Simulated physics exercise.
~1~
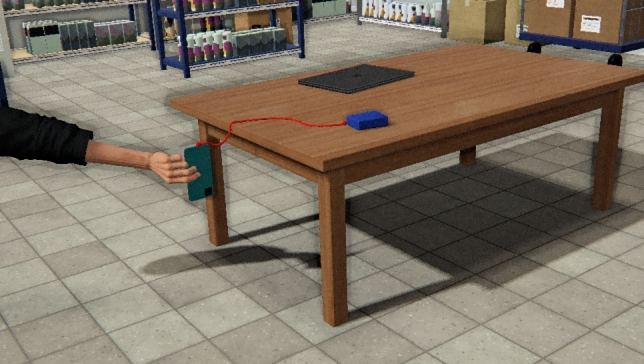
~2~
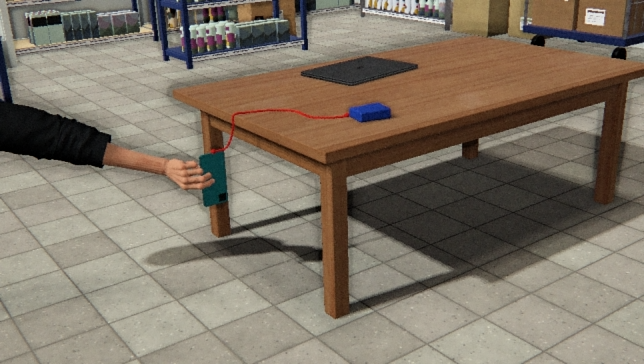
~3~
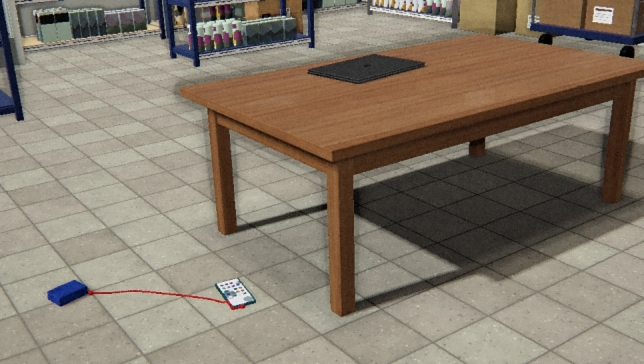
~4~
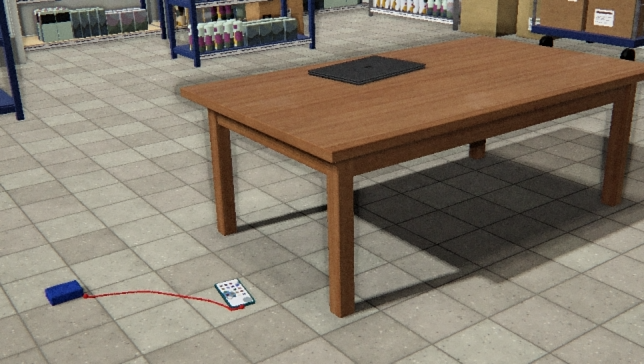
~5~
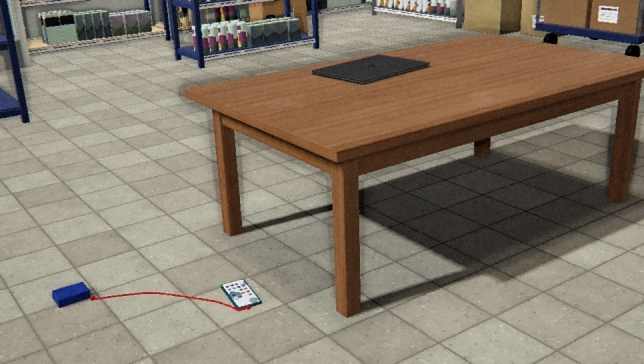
Hand lowering and releasing a turquoise phone beside a wooden table, its red string dragging a blue block down onto the floor.
